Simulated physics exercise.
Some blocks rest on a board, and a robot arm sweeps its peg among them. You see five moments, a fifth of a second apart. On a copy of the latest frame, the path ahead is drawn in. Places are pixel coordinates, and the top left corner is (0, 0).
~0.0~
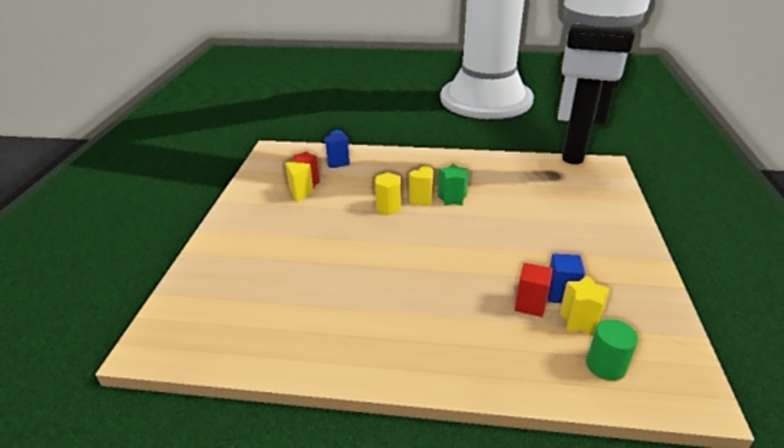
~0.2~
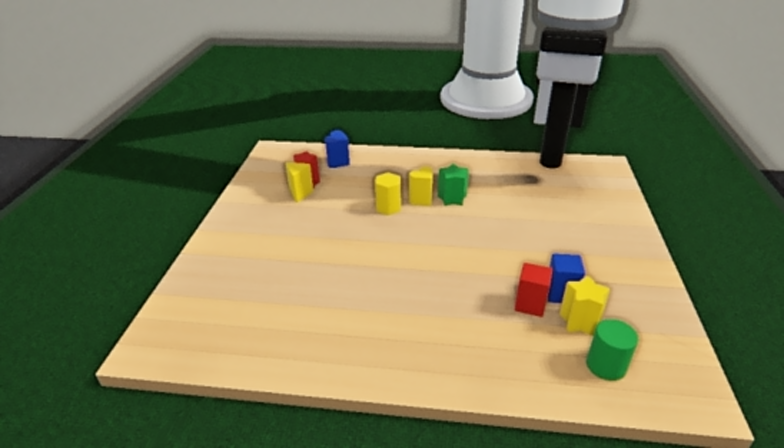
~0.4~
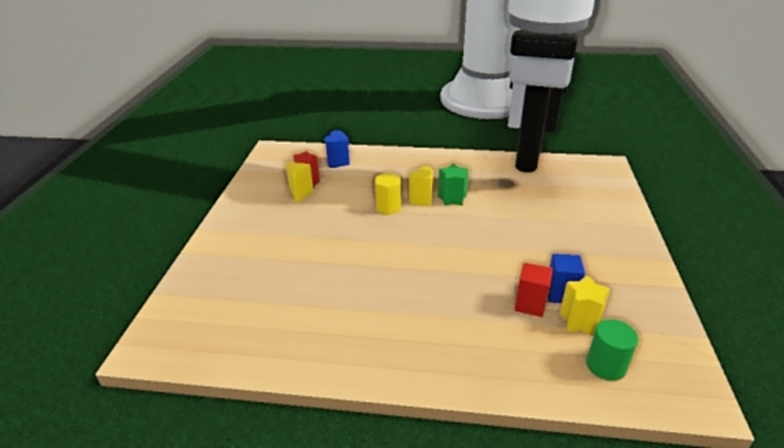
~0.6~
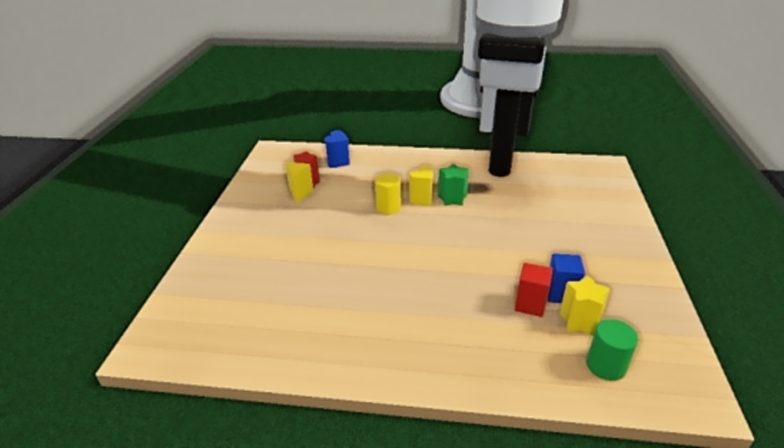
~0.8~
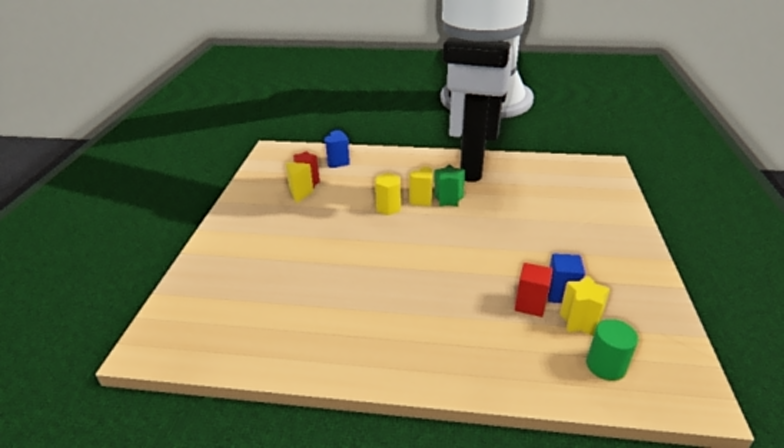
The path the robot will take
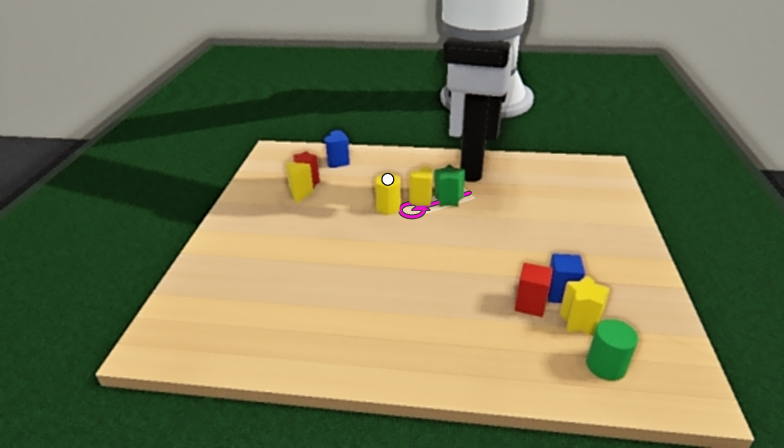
A robot arm sweeps its peg left across the board and slightly nudges a green block.
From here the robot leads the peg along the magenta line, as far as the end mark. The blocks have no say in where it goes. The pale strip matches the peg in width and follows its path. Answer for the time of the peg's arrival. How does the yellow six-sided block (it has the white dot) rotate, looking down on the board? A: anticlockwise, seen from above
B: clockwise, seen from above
I choose A.
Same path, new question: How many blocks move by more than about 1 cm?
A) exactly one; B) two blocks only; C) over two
Letter C.
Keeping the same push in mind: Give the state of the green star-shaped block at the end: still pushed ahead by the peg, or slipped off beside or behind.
Pushed along.
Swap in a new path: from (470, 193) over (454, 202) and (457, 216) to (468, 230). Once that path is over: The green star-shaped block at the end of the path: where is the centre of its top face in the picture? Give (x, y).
Answer: (430, 181).
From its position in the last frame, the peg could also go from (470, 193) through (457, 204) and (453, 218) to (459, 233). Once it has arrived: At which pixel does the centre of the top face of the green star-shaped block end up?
At roughly (432, 183).
Drawn move, in a line from (470, 193) to (412, 210); the dot is on the yellow six-sided block.
What follows on the original path. Halfway along, peg at (442, 185); yellow six-sided block at (378, 180), turned 30° anticlockwise; yellow heart block at (401, 174); green star-shaped block at (423, 180), turned 15° clockwise.
At the end, peg at (412, 193); yellow six-sided block at (374, 180), turned 35° anticlockwise; yellow heart block at (396, 174), turned 40° clockwise; green star-shaped block at (395, 190).
